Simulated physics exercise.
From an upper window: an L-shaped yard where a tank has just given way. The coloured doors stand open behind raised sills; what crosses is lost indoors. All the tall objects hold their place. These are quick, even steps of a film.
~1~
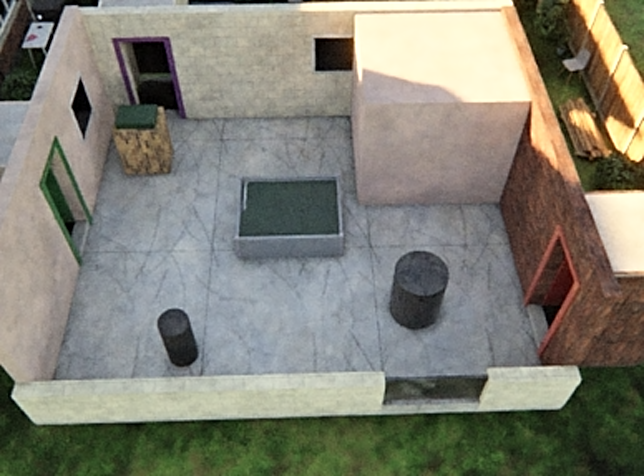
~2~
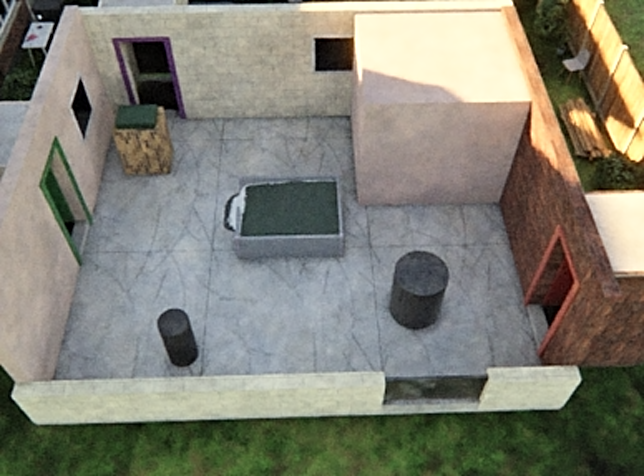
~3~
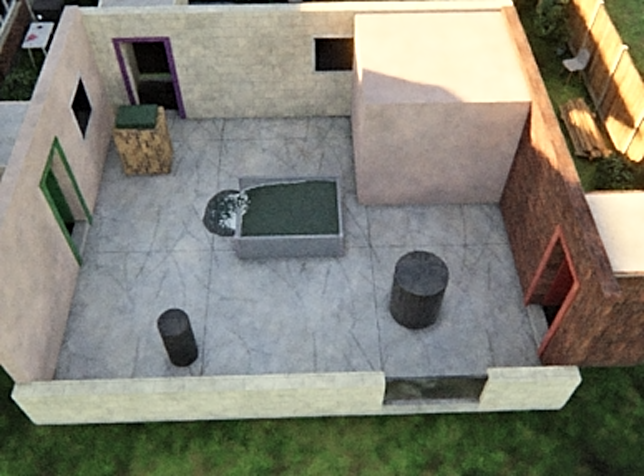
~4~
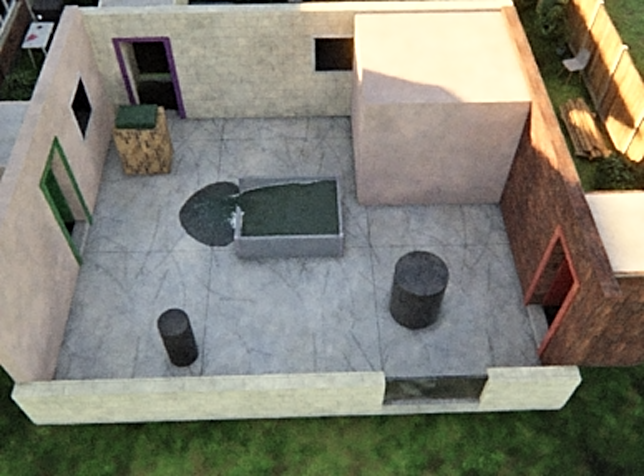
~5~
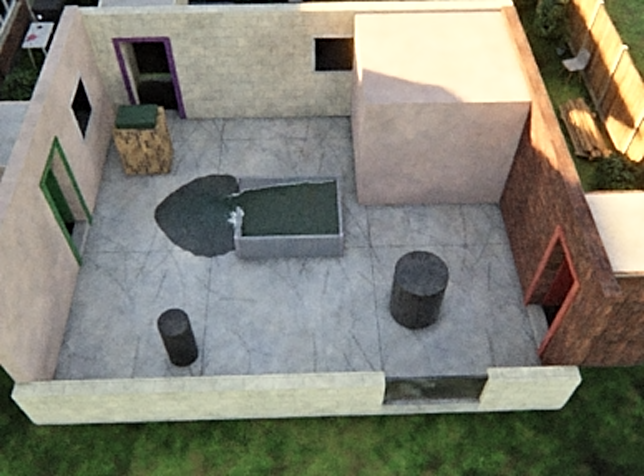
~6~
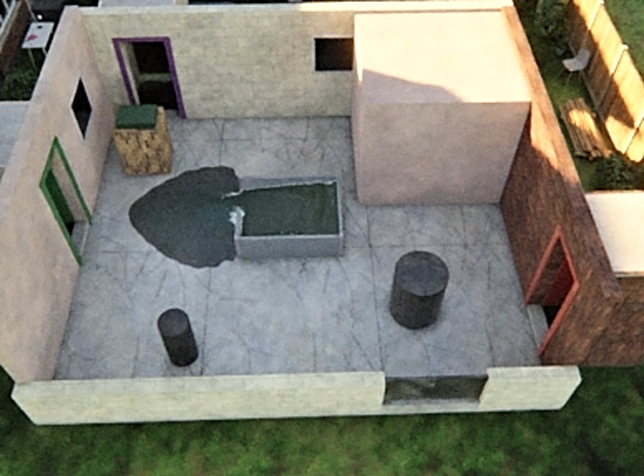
The footage shows a walled yard with coloured doorways, seen from above, where a rectangular tank of dark water opens at its left side and water pours out, spreading leftward across the paving in a steadily widening dark pool.
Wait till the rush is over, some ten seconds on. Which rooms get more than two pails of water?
The purple door lets in a lot; the green door admits no more than that; the red door admits no more than that.
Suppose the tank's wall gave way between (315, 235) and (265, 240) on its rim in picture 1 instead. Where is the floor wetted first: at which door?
The door marked red.
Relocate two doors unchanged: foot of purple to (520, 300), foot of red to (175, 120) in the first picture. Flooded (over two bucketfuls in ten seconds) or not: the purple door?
My reading: The purple door holds.
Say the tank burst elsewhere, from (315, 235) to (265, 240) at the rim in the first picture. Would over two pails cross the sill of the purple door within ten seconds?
Purple is under.
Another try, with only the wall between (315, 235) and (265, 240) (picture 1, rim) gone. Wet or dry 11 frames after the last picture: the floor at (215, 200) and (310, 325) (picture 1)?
As listed: Not flooded, flooded.
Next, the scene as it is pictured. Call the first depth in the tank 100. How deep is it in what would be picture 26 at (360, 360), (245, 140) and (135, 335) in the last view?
Roughly 0, 2 and 2 per cent, in turn.
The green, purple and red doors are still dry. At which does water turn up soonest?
First comes the green one.
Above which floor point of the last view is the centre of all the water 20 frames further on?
At about (205, 218).
A moment on, water covers 15 % of the floor; the purple door not reached, the green door wet at the sill, nothing in, the red door not reached.
Next, water covers 25 % of the floor; the purple door wet at the sill, nothing in, the green door wet at the sill, nothing in, the red door not reached.
Then, water covers 30 % of the floor; the purple door under two buckets in, the green door under two buckets in, the red door not reached.
Later, water covers 45 % of the floor; the purple door over two buckets in, the green door under two buckets in, the red door not reached.
In the end, water covers 75 % of the floor; the purple door over two buckets in, the green door under two buckets in, the red door not reached.
